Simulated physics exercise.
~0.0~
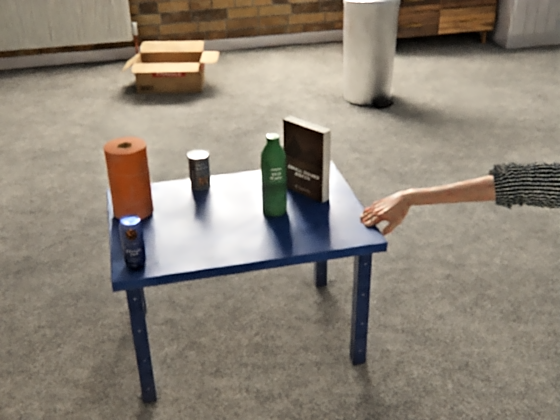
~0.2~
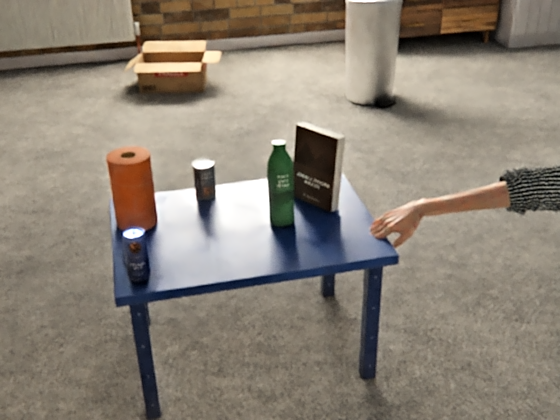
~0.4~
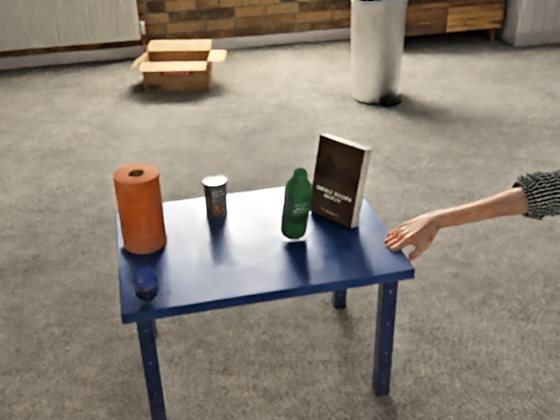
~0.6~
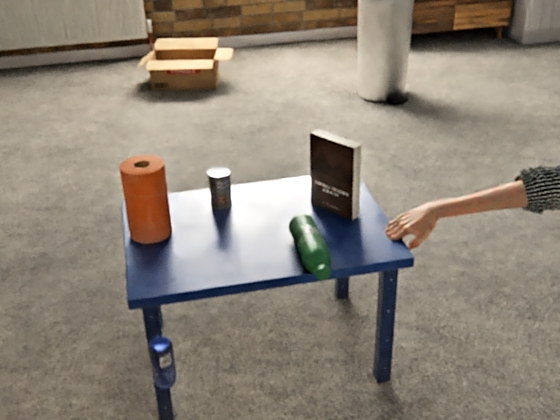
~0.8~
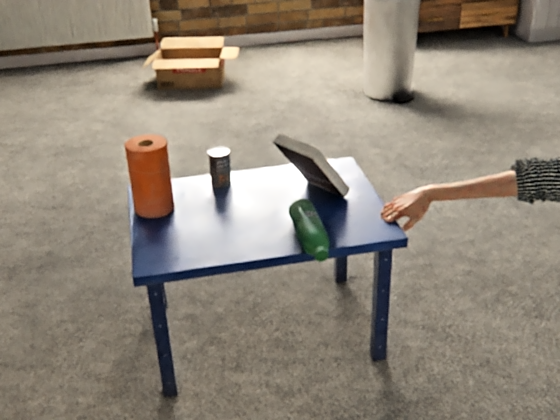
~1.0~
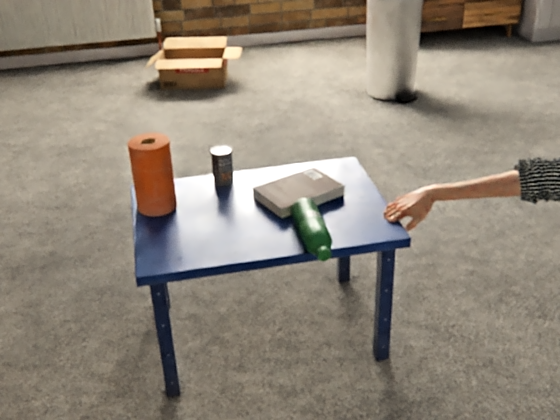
A small blue table, gripped at its right edge by a hand in a dark knitted sleeve, stands on grey carpet in a room seen from slightly above. On it are an orange roll and a blue can at left, a grey tin behind, and a green bottle and brown book at right. The hand drags the table towards the viewer, and the bottle, can and book begin to lean. The can drops off the near edge as the bottle topples. The table shifts back, and the book tips over backwards. Finally the book and bottle lie flat, while roll and tin stand.
